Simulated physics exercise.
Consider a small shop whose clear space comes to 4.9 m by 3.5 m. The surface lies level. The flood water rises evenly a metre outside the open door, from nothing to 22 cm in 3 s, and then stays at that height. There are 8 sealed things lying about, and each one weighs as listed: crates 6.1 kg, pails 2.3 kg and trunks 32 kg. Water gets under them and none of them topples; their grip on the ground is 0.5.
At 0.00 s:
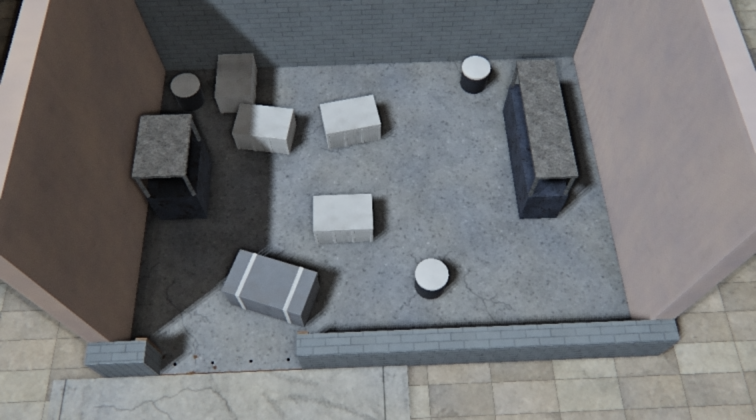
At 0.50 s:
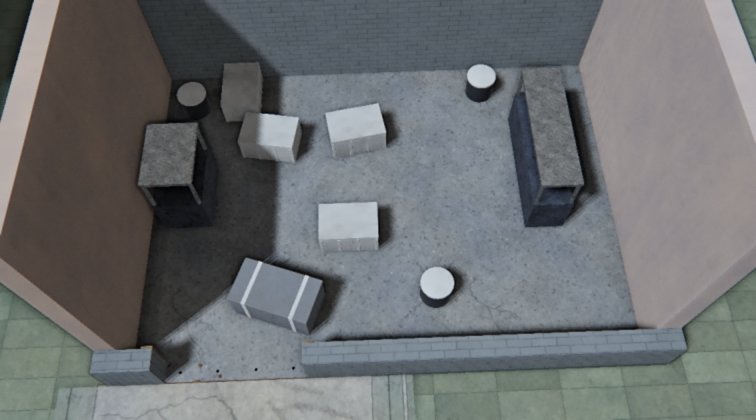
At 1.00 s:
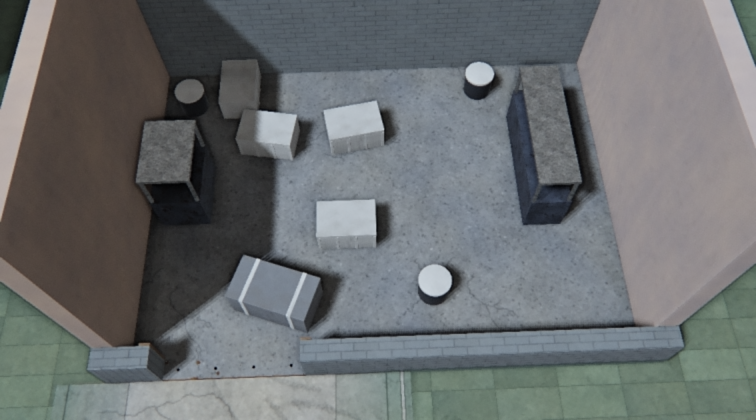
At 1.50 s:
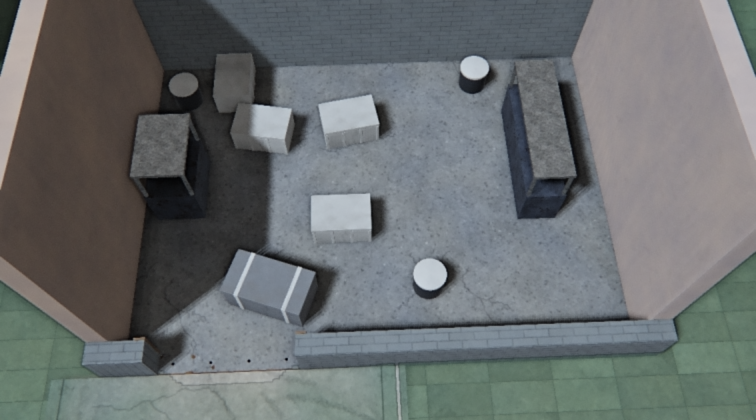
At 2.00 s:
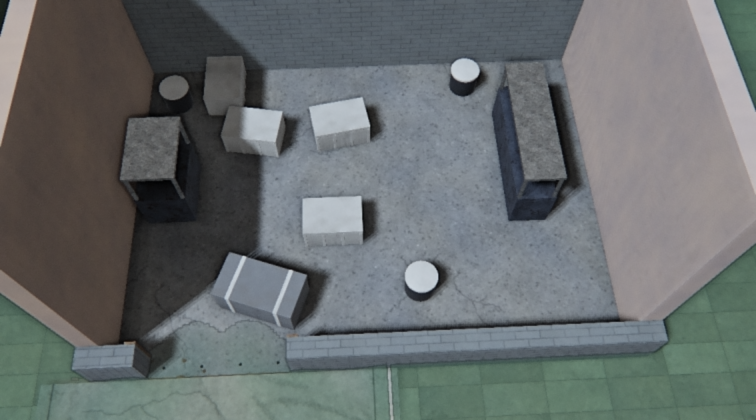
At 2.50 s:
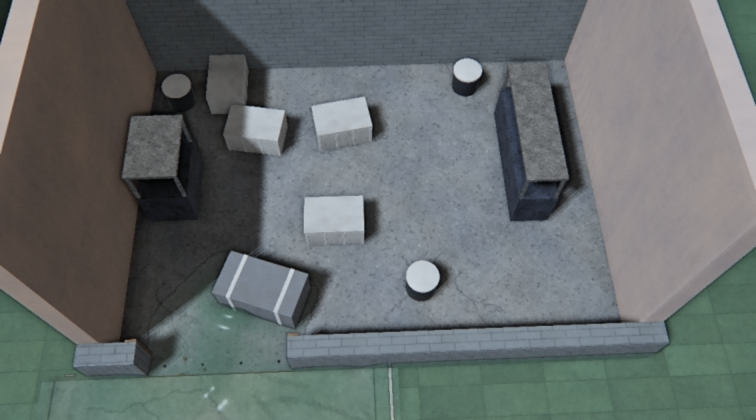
In this clip, crates, trunks and drums stay still inside a walled room seen from above, while the tiled ground outside turns from tan to green and a thin greenish sheet of water creeps in through the doorway.
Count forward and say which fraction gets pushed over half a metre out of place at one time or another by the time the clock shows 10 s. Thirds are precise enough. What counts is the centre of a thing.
Most likely a clear majority gets moved that far.
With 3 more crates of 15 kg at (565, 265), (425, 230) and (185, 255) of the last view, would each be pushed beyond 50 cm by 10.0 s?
Note, in order of listing: Stays below the threshold, stays below the threshold, crosses the threshold.
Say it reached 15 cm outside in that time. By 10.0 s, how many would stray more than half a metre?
It would come to 7 of them.
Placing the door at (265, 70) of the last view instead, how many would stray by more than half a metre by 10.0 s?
Then 7 of them would.
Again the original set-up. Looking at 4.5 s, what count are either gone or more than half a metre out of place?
The number by then is 1.
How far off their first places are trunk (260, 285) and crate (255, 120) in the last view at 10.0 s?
Respectively 200 and 250 cm.
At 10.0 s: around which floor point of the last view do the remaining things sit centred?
(414, 166).
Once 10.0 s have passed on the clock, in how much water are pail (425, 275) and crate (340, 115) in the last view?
About 7 and 6 cm.
After 3.5 s 0 of 8 are over 50 cm from their spots; 0 afloat.
After 4.5 s 1 of 8 are over 50 cm from their spots; 0 afloat.
After 7.0 s 4 of 8 are over 50 cm from their spots; 2 afloat.
After 10.0 s 8 of 8 are over 50 cm from their spots, and 8 have been at some point; 7 afloat.
